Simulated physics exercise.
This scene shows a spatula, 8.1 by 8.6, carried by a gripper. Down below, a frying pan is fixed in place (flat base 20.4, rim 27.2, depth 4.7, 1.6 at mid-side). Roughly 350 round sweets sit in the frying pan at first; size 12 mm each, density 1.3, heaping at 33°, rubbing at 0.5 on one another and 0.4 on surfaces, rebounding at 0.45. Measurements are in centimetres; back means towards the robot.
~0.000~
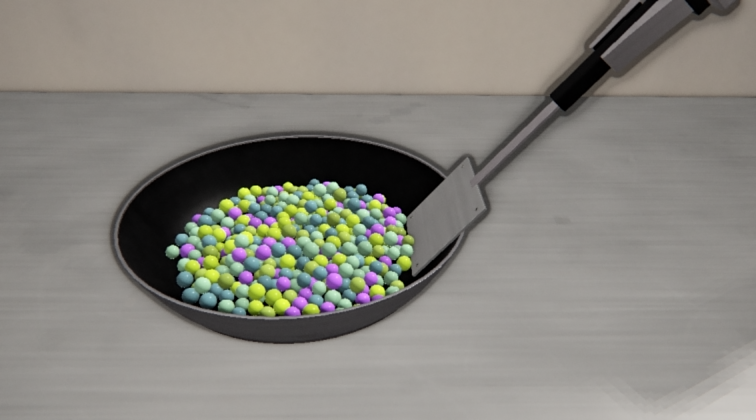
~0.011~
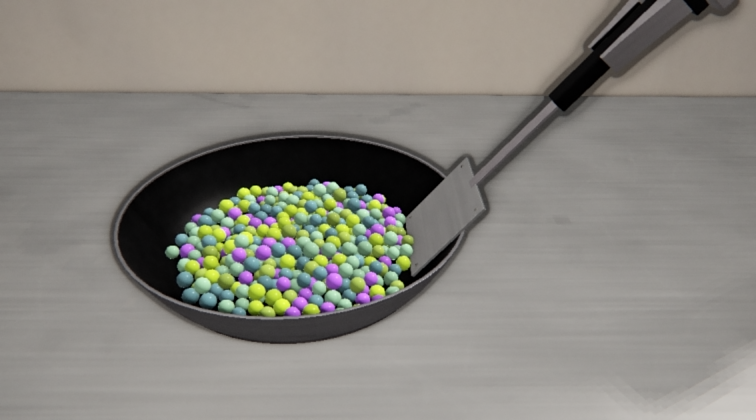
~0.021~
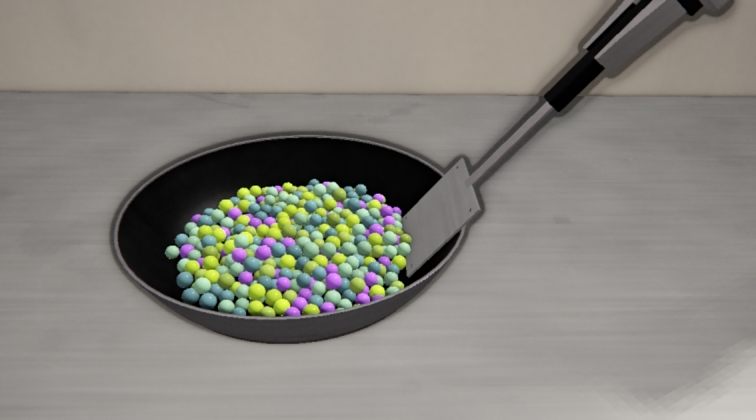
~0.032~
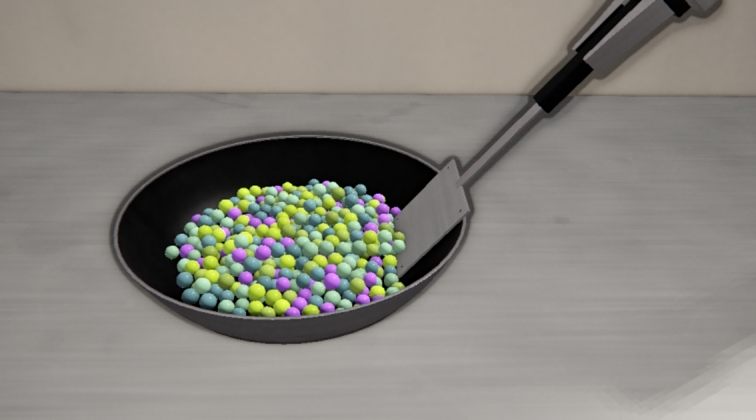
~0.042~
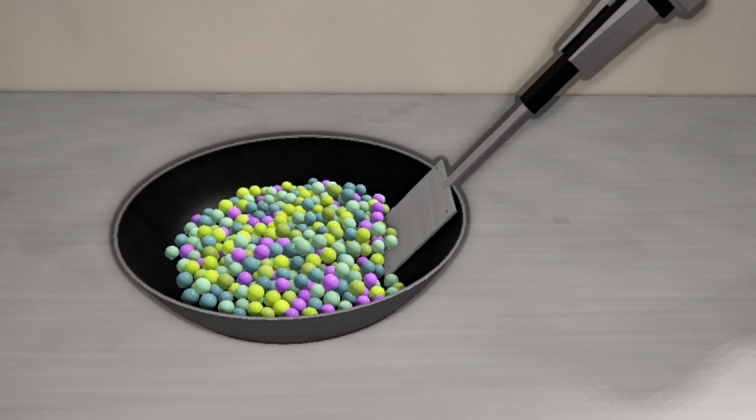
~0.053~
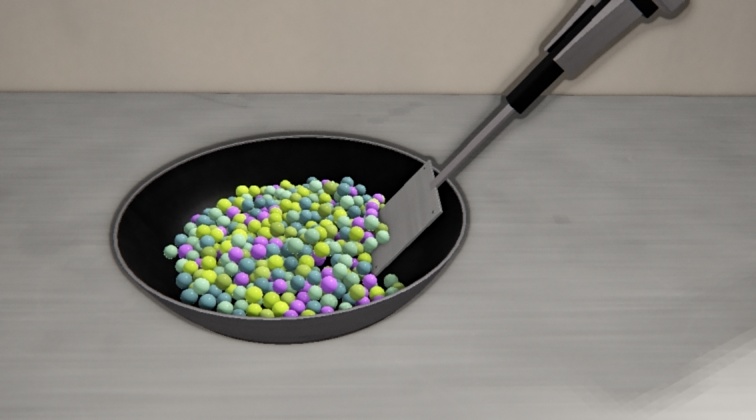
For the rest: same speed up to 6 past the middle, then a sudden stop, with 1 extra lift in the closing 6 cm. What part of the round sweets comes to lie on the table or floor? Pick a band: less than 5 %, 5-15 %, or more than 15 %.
It falls in the band less than 5 %.
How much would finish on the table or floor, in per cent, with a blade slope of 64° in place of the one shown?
It would come to roughly 5 percent.
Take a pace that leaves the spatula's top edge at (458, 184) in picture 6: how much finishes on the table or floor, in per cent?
About 0 percent.
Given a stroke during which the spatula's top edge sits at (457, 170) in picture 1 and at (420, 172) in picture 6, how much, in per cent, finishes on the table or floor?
My guess would be close to 0 per cent.
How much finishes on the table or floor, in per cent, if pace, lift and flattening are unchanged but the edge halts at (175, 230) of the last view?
The share ending on the table or floor is about 30 per cent.
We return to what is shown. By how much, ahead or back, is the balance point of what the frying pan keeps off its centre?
5.0 cm ahead.
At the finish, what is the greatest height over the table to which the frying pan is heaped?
Top of the heap: Roughly 5.0 cm above the table top.
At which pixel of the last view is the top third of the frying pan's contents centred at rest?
It is centred near (182, 228).
By 0.09 s, sloping 51°, highest piece 6 above the table; 352 in the frying pan.
By 0.14 s, sloping 51°, highest piece 7 above the table; 352 in the frying pan.
By 0.36 s, sloping 51°, highest piece 6 above the table; 347 in the frying pan, 4 on the table or floor, 1 on the blade or in flight.
By 1.41 s, sloping 51°, highest piece 5 above the table; 347 in the frying pan, 5 on the table or floor.
Final count, 347 in the frying pan, 5 on the table or floor. That is 1 % on the table or floor.
